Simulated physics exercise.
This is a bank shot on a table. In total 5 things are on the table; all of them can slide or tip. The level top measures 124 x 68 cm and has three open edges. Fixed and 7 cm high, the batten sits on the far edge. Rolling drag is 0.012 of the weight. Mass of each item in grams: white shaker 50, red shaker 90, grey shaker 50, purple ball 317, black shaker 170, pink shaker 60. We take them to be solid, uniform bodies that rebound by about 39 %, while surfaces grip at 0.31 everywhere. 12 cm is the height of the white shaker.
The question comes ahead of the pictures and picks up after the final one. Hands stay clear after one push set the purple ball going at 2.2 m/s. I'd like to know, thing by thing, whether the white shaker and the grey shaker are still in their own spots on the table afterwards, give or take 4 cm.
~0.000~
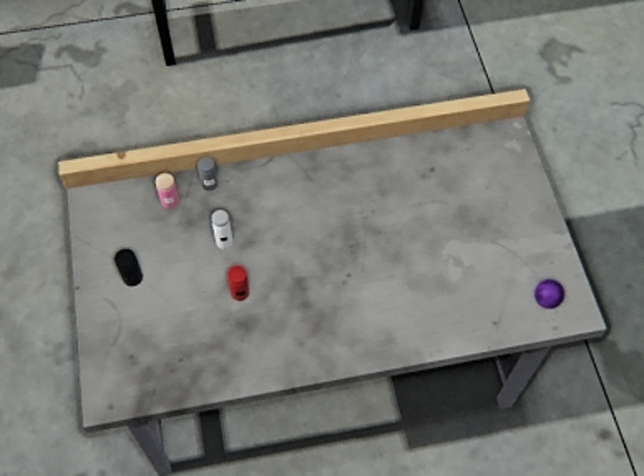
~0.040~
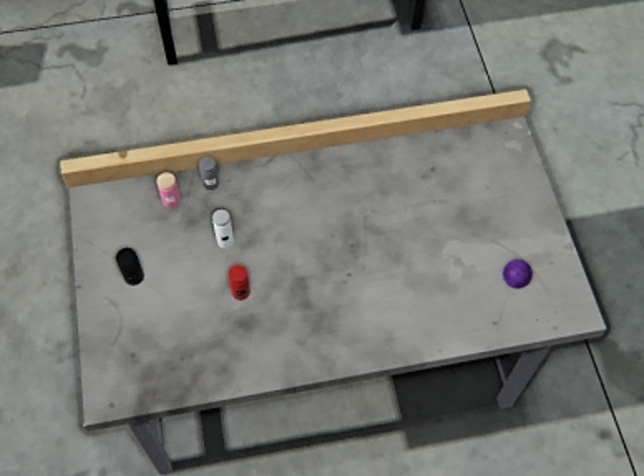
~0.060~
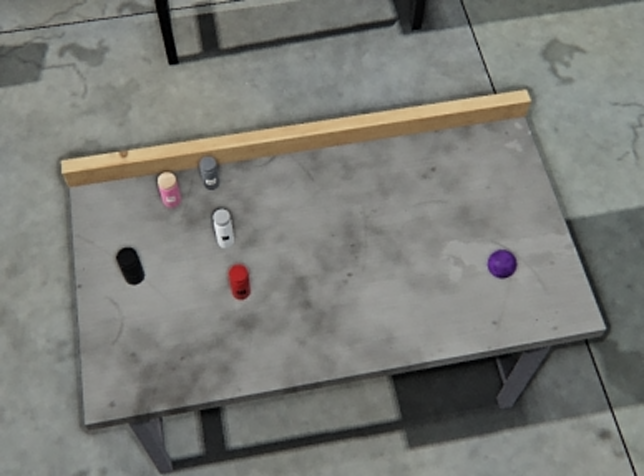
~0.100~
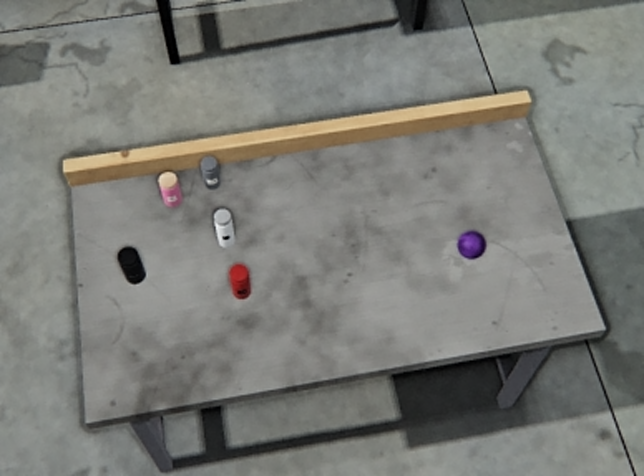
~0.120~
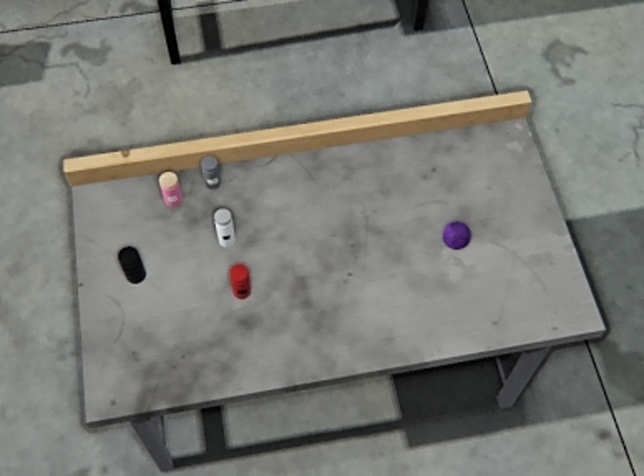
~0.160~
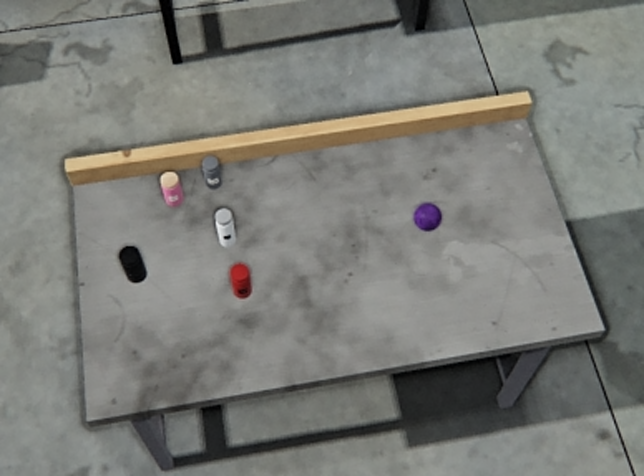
The white shaker is still there. The grey shaker is still there.
Around 0.56 s, purple ball near (224, 205).
Around 1.06 s, purple ball near (13, 316).
Finally (1.5 s), all 5 still in place (within 4 cm). Final places as that camera would see them, white shaker near (226, 228), grey shaker near (212, 173).
